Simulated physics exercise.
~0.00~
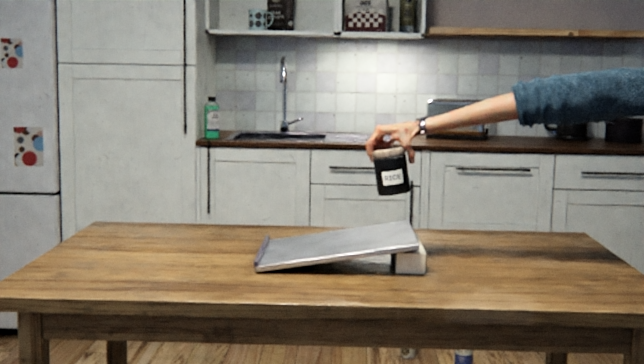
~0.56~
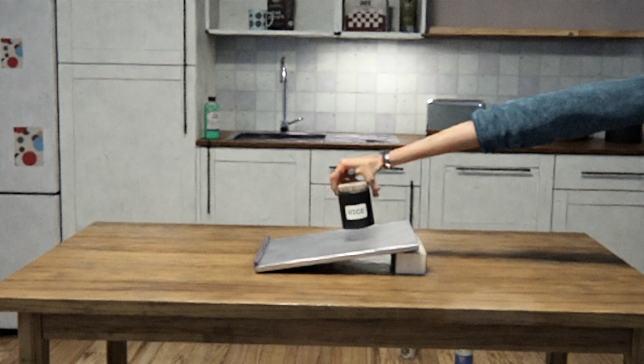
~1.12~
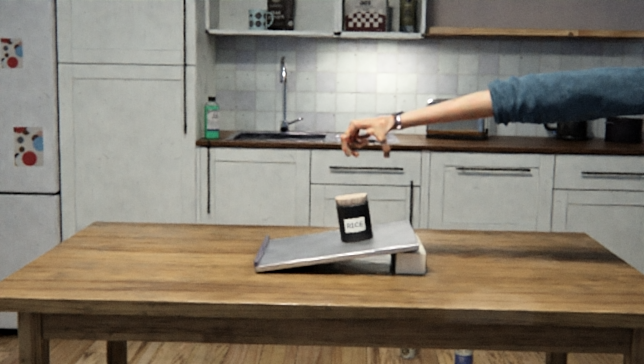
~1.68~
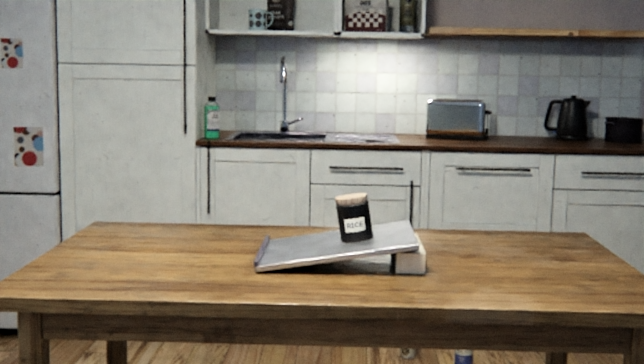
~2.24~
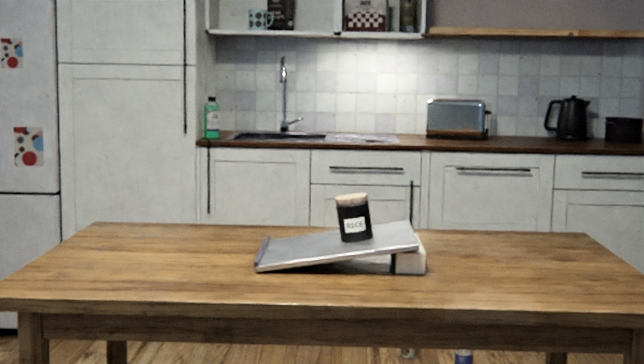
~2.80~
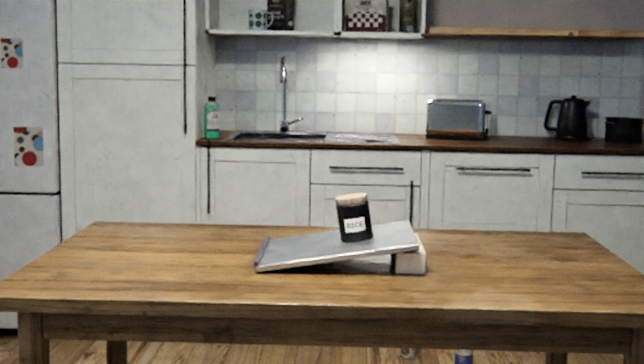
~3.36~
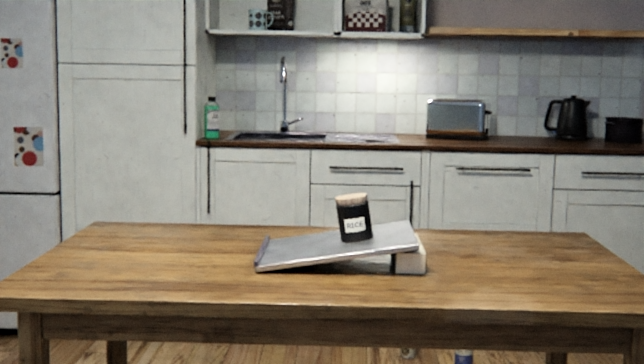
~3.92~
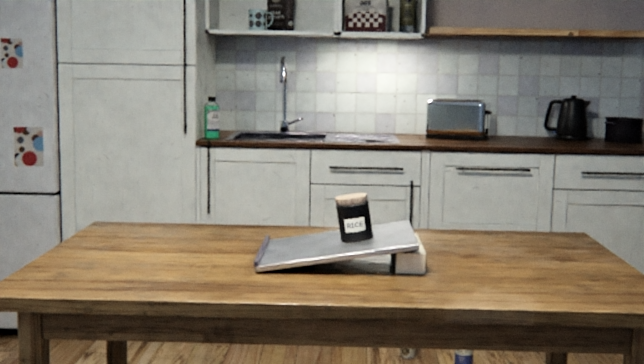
A kitchen with pale cabinets and a tiled wall is seen from the front by a still camera, across a wooden table. On the table sits a grey sloping board, raised at its right end, while a toaster and a dark kettle stand on the counter behind. An arm in a blue sleeve reaches in from the right, holding a black jar with a light label. The hand lowers the jar leftward onto the slope, lets go and draws back out of view. The jar stays where it was put, leaning slightly with the board.
